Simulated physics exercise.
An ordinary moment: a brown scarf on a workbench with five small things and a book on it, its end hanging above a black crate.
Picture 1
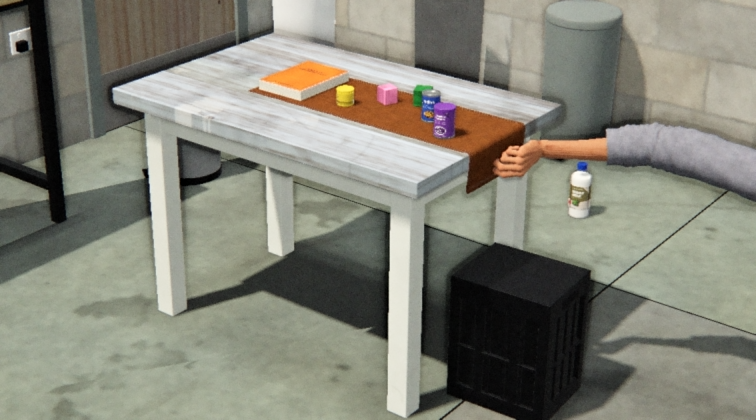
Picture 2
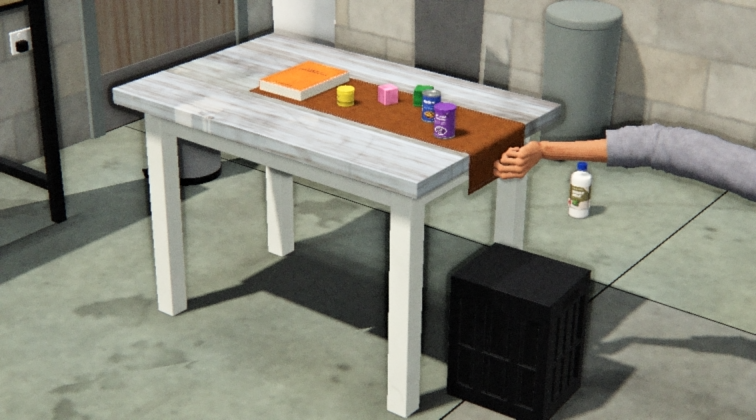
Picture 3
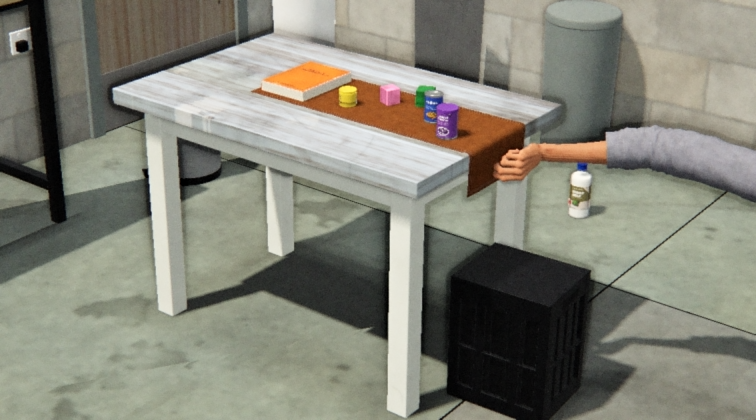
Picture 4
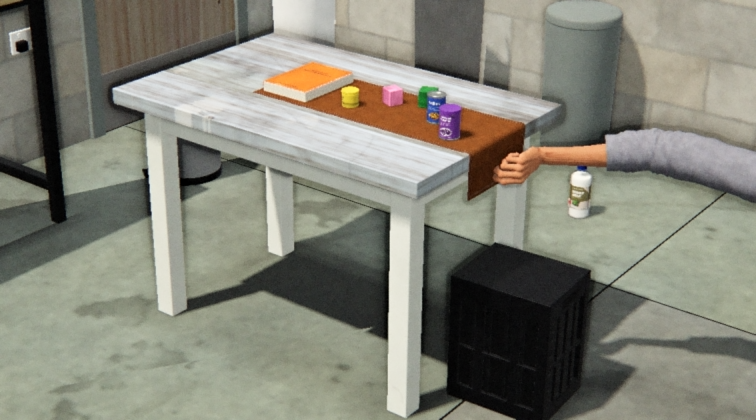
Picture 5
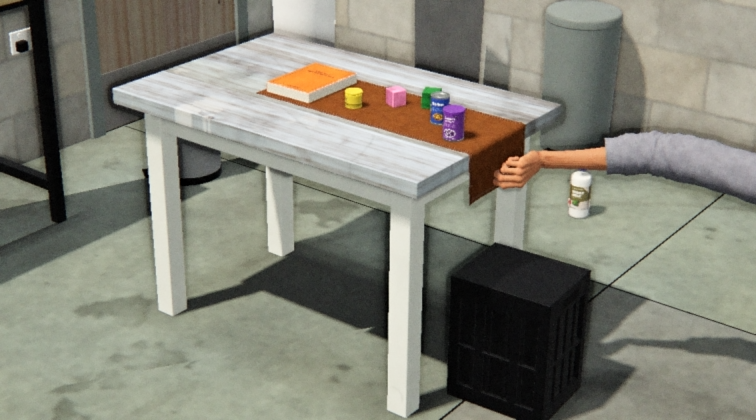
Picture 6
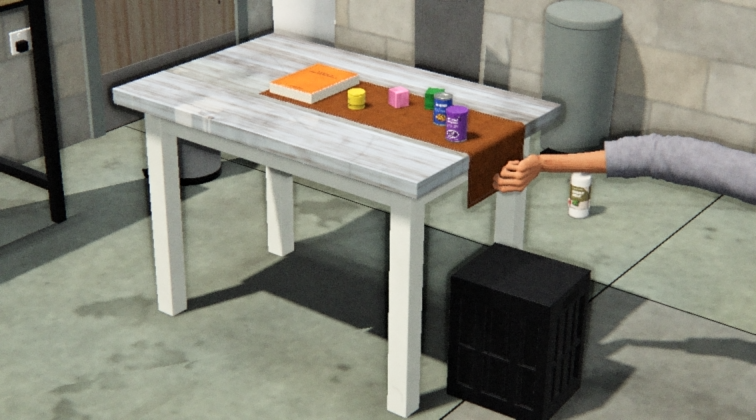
On a whitewashed workbench, a hand slowly drawing a brown cloth slightly rightward, the book and five small items shifting with it.
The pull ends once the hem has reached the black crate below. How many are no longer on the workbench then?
The count of fallen things is two.
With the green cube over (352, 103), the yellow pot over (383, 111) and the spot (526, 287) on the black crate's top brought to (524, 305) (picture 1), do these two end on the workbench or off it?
The green cube keeps its place on top; the yellow pot remains up.
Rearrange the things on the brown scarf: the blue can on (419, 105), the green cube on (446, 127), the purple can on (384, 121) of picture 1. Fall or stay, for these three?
The blue can keeps its place on top; the green cube falls; the purple can keeps its place on top.
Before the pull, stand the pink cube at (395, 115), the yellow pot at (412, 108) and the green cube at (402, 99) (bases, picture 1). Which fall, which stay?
The pink cube holds on; the yellow pot remains up; the green cube survives.
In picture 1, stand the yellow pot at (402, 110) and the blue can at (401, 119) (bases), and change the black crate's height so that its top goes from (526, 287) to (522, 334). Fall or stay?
The yellow pot is carried off, the blue can falls.
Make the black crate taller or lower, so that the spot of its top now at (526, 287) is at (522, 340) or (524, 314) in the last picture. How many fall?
The count: 4 and 3.
A little later, hem near (495, 230); purple can gone.
Next, hem on the crate; purple can and blue can gone.
When it is over, hem on the crate; purple can and blue can gone. It carries off two.
